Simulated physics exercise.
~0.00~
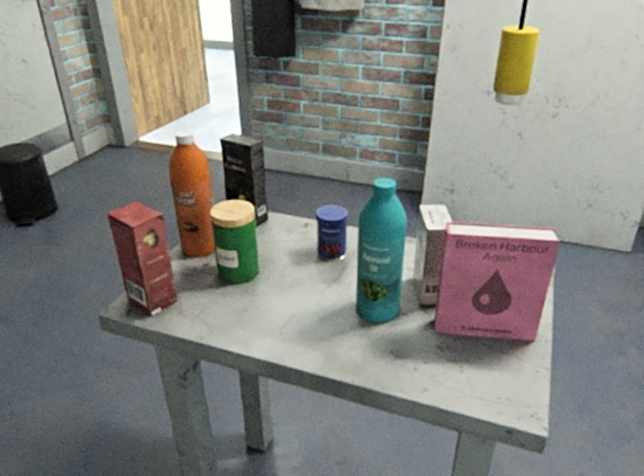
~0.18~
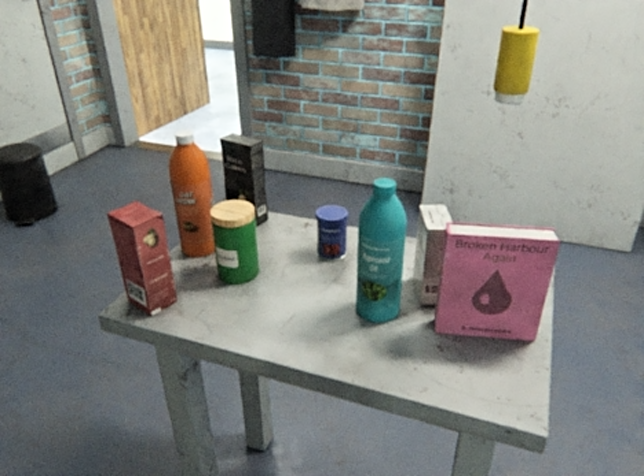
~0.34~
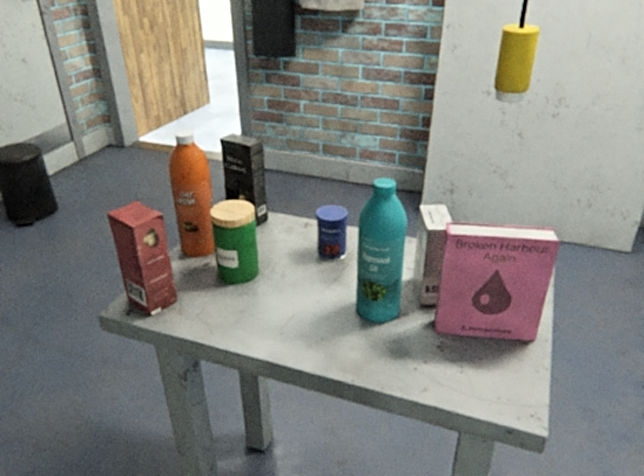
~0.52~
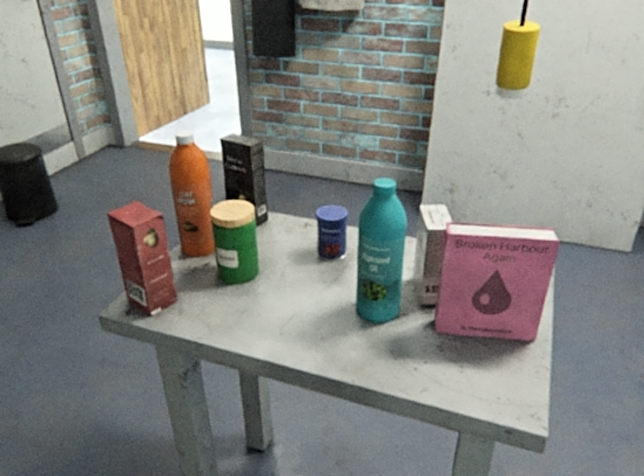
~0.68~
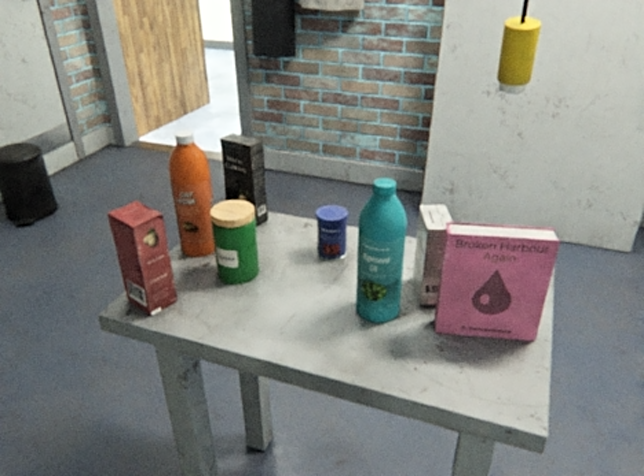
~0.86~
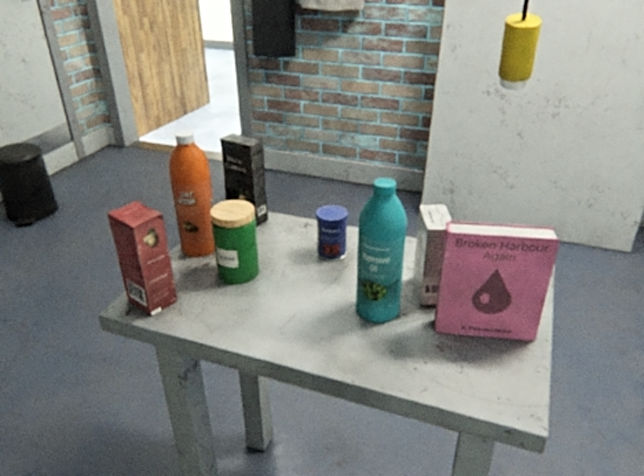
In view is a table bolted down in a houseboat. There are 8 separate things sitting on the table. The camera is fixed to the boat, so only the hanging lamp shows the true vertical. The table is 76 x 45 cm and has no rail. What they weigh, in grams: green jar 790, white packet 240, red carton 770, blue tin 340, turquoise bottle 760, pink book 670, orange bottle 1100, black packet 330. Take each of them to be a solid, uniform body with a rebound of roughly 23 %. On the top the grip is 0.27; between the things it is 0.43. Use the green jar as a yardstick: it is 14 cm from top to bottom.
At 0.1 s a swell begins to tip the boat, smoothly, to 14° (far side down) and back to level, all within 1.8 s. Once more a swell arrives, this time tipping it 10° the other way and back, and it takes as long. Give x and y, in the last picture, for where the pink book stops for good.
It stops near (474, 273) in the last picture.
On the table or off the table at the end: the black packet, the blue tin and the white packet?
Final state - the black packet ends out of bounds; the blue tin stays within bounds; the white packet ends out of bounds.
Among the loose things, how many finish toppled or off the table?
Count: 3.
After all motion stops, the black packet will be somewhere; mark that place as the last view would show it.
Resting point, approx. (383, 413) px.
Around 1.46 s, boat heeled 7°, far side down; black packet now off the table; pink book on its side near (474, 277); white packet shifted 18 cm.
Around 1.66 s, boat heeled 2°, far side down; white packet now off the table; pink book on its side near (474, 273).
Around 1.96 s, boat level; pink book on its side near (474, 273).
Around 2.16 s, boat heeled 2°, near side down; pink book on its side near (474, 273).
Finally (4.2 s), off the table, white packet and black packet; on their side or leaning hard on the table, pink book; the other 5 still in place (within 5 cm). Final places as that camera would see them, pink book near (474, 273).
